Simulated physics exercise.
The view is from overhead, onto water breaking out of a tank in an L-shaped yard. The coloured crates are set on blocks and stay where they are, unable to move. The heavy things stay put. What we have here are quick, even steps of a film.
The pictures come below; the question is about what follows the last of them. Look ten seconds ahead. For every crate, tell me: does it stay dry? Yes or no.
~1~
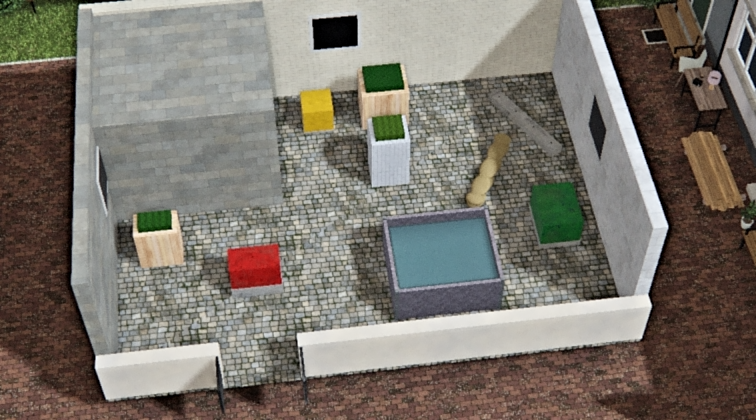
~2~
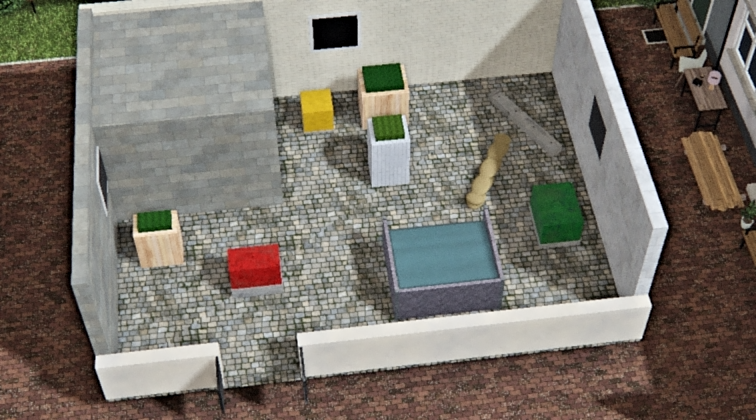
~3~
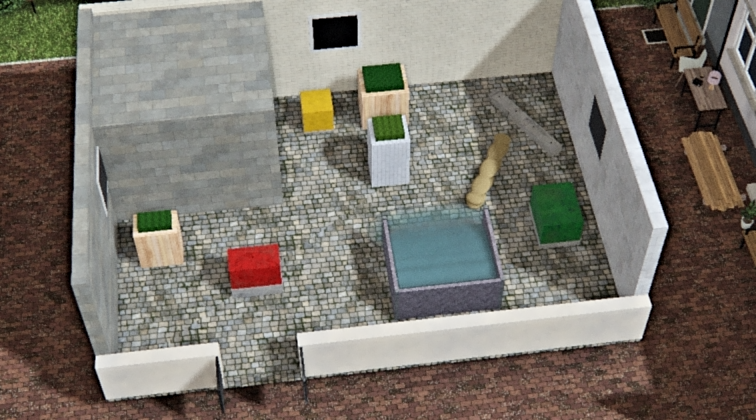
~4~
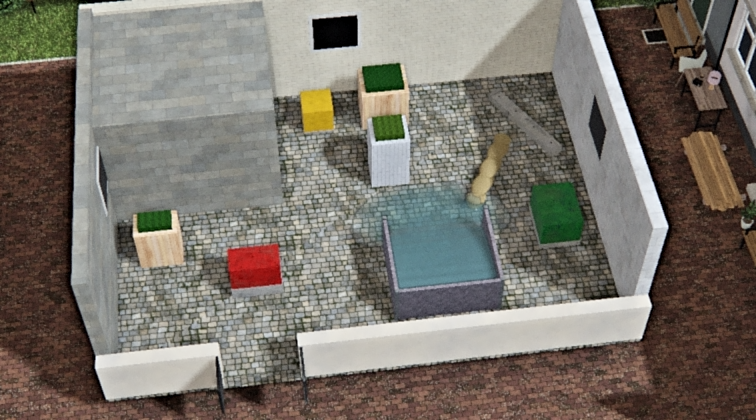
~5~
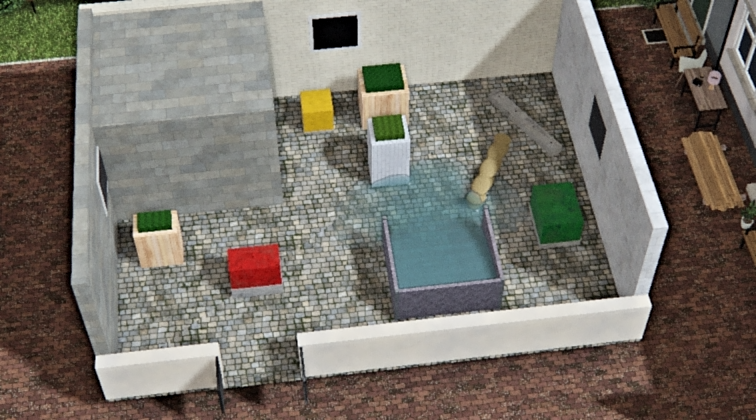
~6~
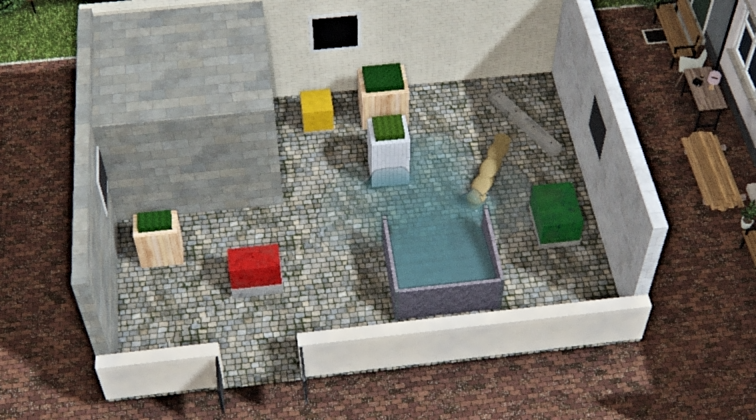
Here is how it goes: The green crate, no, it gets wet; the red crate, yes, it stays dry; the yellow crate, no, it gets wet.
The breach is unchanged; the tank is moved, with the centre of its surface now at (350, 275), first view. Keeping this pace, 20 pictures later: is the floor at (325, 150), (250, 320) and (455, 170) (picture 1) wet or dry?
First drenched; next unwetted; last drenched.
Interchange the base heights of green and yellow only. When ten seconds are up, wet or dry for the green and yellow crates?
Green crate: Flooded; yellow crate: Flooded.
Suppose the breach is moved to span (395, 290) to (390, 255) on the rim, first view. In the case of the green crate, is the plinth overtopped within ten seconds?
I'd bet green stays clear.
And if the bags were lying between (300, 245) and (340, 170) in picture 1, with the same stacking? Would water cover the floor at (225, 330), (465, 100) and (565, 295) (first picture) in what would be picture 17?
First spot spared, second inundated, third spared.
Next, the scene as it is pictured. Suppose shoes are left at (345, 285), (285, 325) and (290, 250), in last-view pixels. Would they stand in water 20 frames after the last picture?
Going through them in order, I'd call them clear, clear and drenched.
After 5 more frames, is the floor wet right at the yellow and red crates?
My answer: Yellow got wet and red stays dry.
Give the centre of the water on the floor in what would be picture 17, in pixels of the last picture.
Somewhere near (420, 182).
A moment on, water covers 30 % of the floor; the green crate water round its plinth, the red crate not reached, the yellow crate water round its plinth.
Next, water covers 45 % of the floor; the green crate water round its plinth, the red crate not reached, the yellow crate water round its plinth.
Then, water covers 60 % of the floor; the green crate water round its plinth, the red crate water round its plinth, the yellow crate water round its plinth.
Later, water covers 75 % of the floor; the green crate water round its plinth, the red crate water round its plinth, the yellow crate water round its plinth.
In the end, water covers 95 % of the floor; the green crate was topped, the red crate stayed above the water, the yellow crate was topped.
